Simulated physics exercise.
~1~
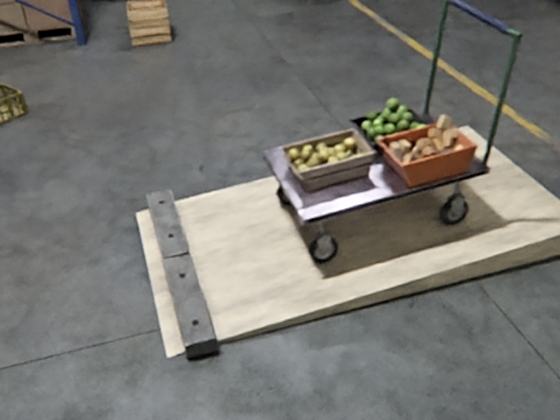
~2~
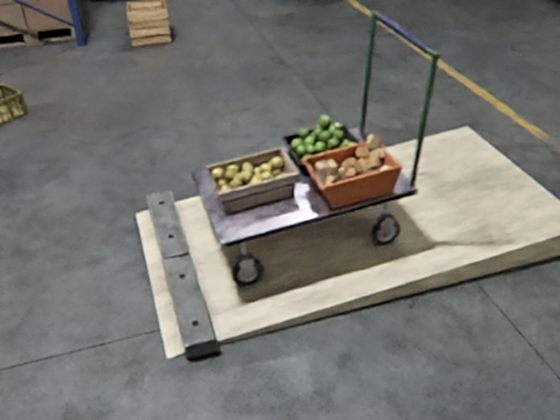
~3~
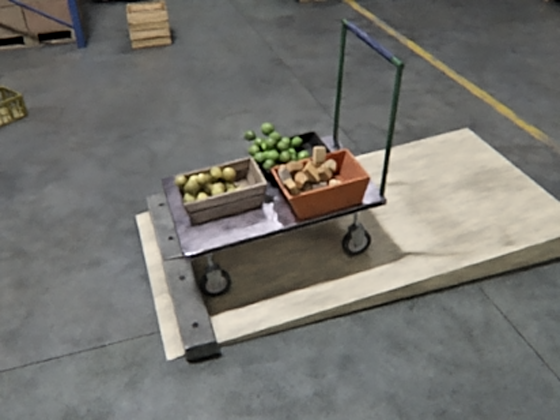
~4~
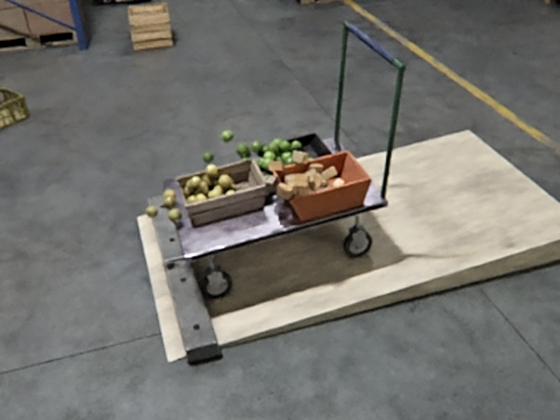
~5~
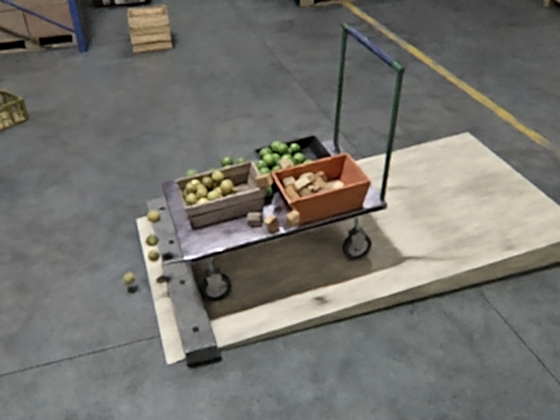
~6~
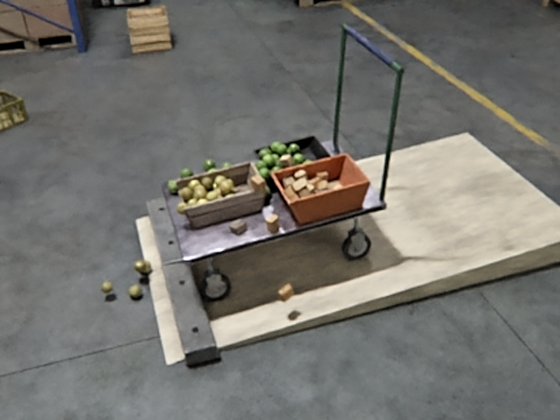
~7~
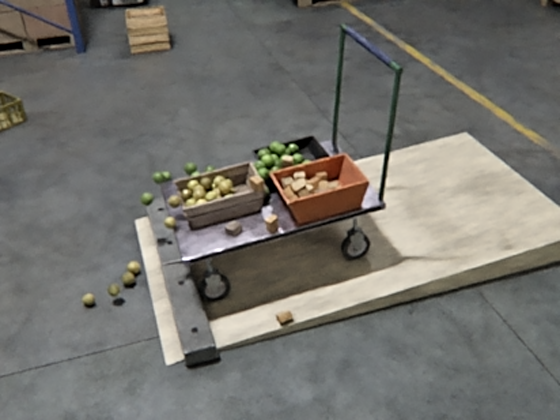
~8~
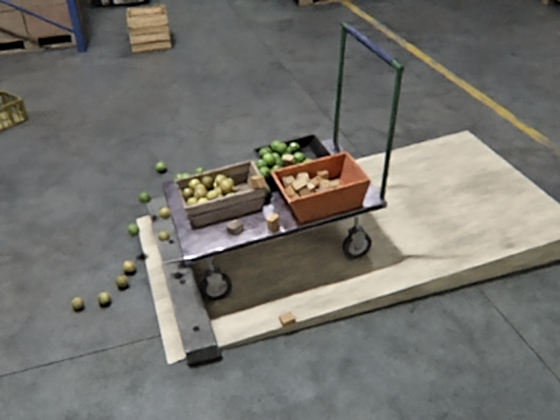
On a warehouse floor, a trolley carrying yellow apples, green apples and timber offcuts in three containers rolls left down a low wooden ramp and stops at the kerb, throwing some of each load out, with several yellow apples rolling onto the floor while the containers stay in place.
